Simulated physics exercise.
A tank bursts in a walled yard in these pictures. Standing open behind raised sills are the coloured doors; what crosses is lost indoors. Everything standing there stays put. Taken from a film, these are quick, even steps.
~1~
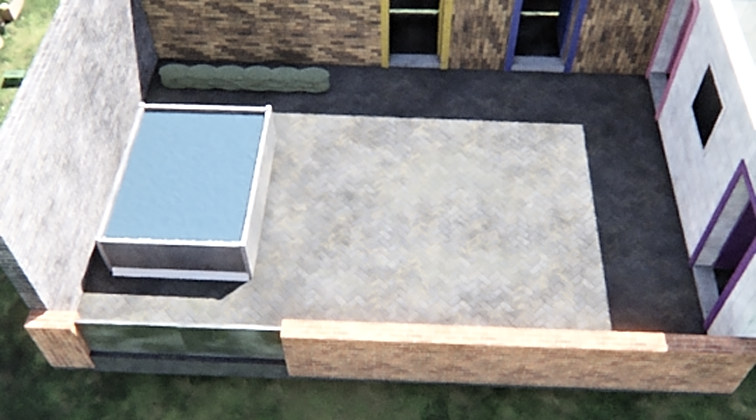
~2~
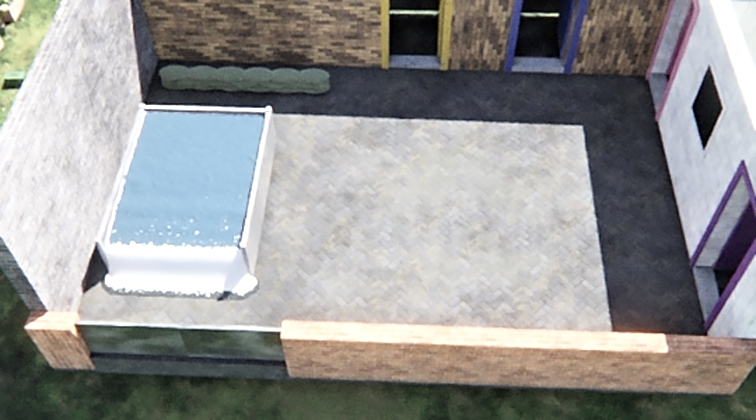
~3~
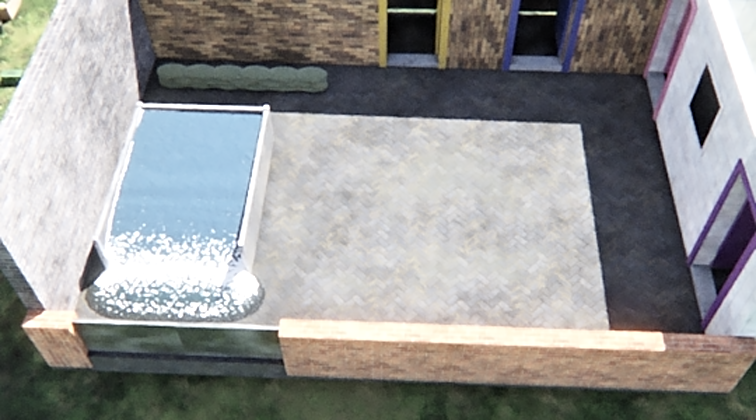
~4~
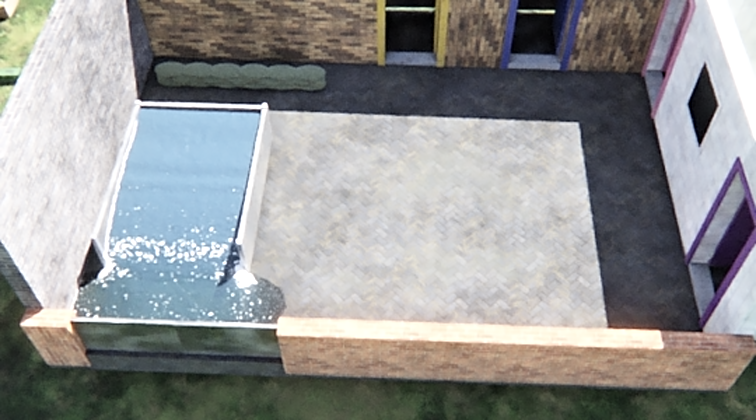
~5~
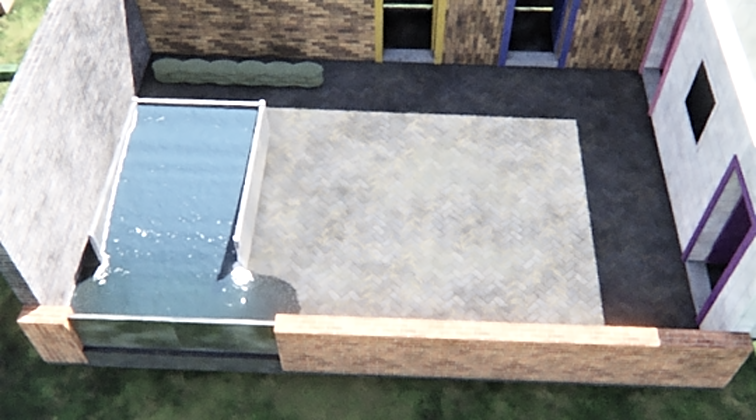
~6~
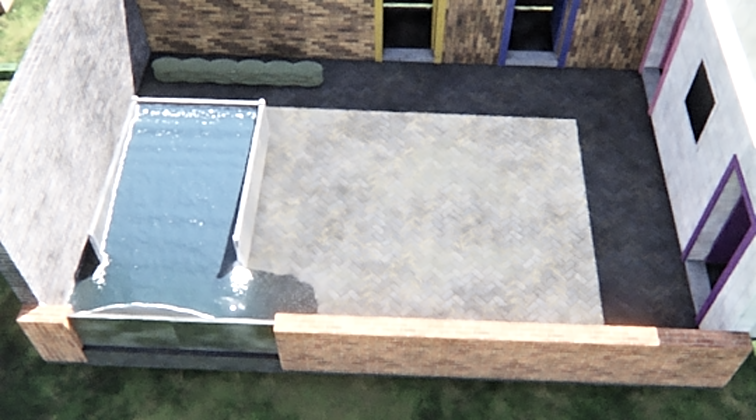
Water bursts from the front of the tank and spreads across the walled yard's near-left corner.
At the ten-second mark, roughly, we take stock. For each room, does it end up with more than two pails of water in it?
Room by room: The pink door: No; the purple door: Yes; the yellow door: No; the blue door: No.
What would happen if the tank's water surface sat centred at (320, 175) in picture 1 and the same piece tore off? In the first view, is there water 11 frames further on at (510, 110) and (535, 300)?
The first spot is left dry, the second inundated.
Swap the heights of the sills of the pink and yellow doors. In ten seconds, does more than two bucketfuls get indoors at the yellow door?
So the yellow door does not reach it.
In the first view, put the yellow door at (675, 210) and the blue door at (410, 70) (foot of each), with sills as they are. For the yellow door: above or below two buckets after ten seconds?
My reading: Yellow exceeds the limit.
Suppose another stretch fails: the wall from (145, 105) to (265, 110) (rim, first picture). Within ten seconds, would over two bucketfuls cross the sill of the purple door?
Result - purple door: Beyond the limit.
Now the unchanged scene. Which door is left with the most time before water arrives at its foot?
That is the blue-painted one.
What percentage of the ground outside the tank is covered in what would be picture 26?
55 %, roughly.
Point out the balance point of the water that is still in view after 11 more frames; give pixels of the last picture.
About (200, 255).
A moment on, water covers 10 % of the floor; the pink door not reached, the purple door not reached, the yellow door not reached, the blue door not reached.
Next, water covers 25 % of the floor; the pink door not reached, the purple door not reached, the yellow door not reached, the blue door not reached.
Then, water covers 55 % of the floor; the pink door not reached, the purple door under two buckets in, the yellow door not reached, the blue door not reached.
Later, water covers 85 % of the floor; the pink door wet at the sill, nothing in, the purple door far over two buckets in, the yellow door wet at the sill, nothing in, the blue door wet at the sill, nothing in.
In the end, water covers 85 % of the floor; the pink door wet at the sill, nothing in, the purple door far over two buckets in, the yellow door wet at the sill, nothing in, the blue door wet at the sill, nothing in.
